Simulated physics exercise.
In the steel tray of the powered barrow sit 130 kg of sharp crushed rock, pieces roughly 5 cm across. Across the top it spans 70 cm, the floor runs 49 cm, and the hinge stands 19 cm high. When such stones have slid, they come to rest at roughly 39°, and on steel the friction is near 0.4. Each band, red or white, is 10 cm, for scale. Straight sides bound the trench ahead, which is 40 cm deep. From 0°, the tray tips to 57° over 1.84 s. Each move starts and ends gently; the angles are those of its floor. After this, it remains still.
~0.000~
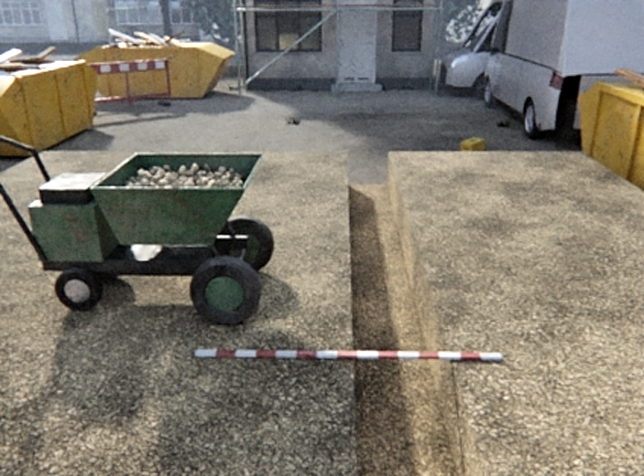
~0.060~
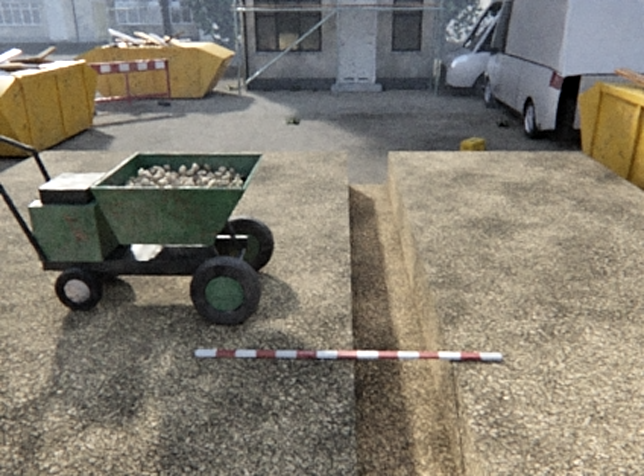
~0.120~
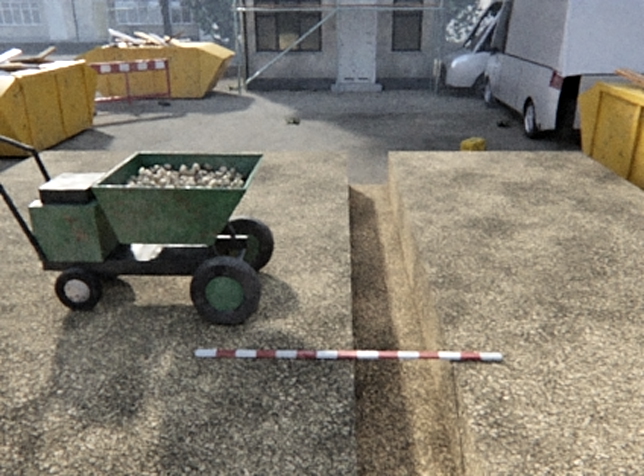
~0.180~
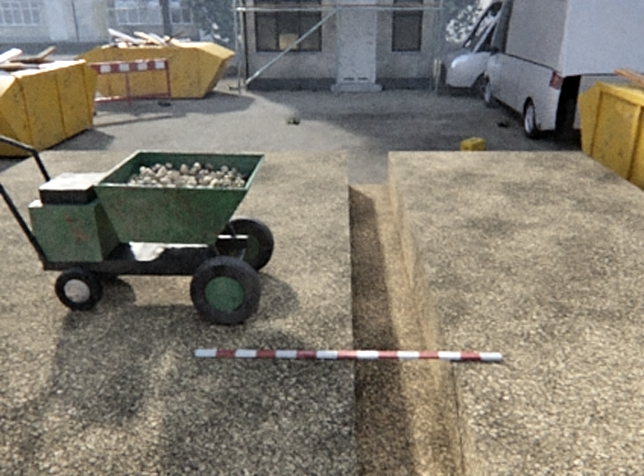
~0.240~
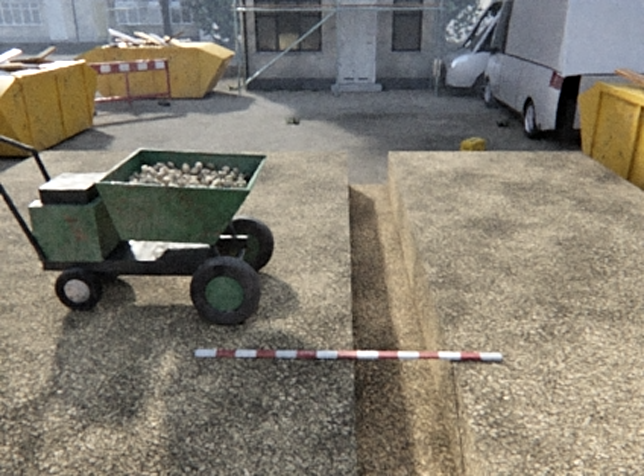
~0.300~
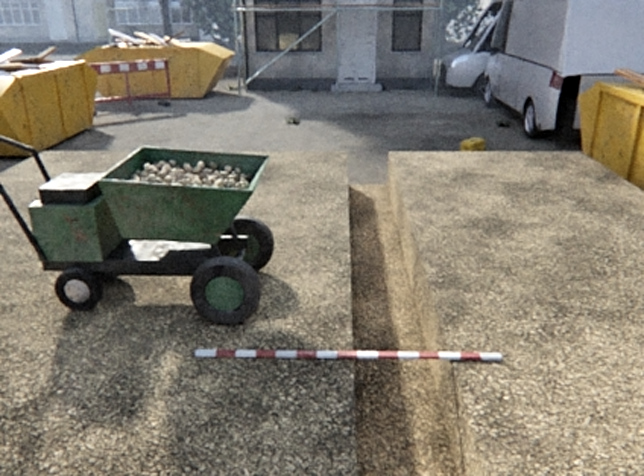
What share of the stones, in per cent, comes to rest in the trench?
About 7 per cent of the stones finish in the trench.
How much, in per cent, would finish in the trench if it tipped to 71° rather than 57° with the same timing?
It would come to about 55 percent.
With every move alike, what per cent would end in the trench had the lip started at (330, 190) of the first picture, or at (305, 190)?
Close to 5 percent in the first case, 10 percent in the second.
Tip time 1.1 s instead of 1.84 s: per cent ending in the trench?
Near 10 per cent.
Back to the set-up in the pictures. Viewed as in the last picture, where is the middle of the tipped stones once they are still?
Their middle is at about (380, 352).
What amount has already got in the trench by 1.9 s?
Around 0 per cent of it.
After 1.4 s the floor is at 48°; 100 % in the tray; the foremost stones are at (302, 227).
After 1.9 s the floor is at 57°; 99 % in the tray, 1 % short of the trench; the foremost stones are at (345, 242).
After 2.3 s the floor is at 57°; 95 % in the tray, 2 % short of the trench, 3 % in the trench; the foremost stones are at (393, 338).
After 4.2 s the floor is at 57°; 91 % in the tray, 2 % short of the trench, 7 % in the trench; the foremost stones are at (423, 347).
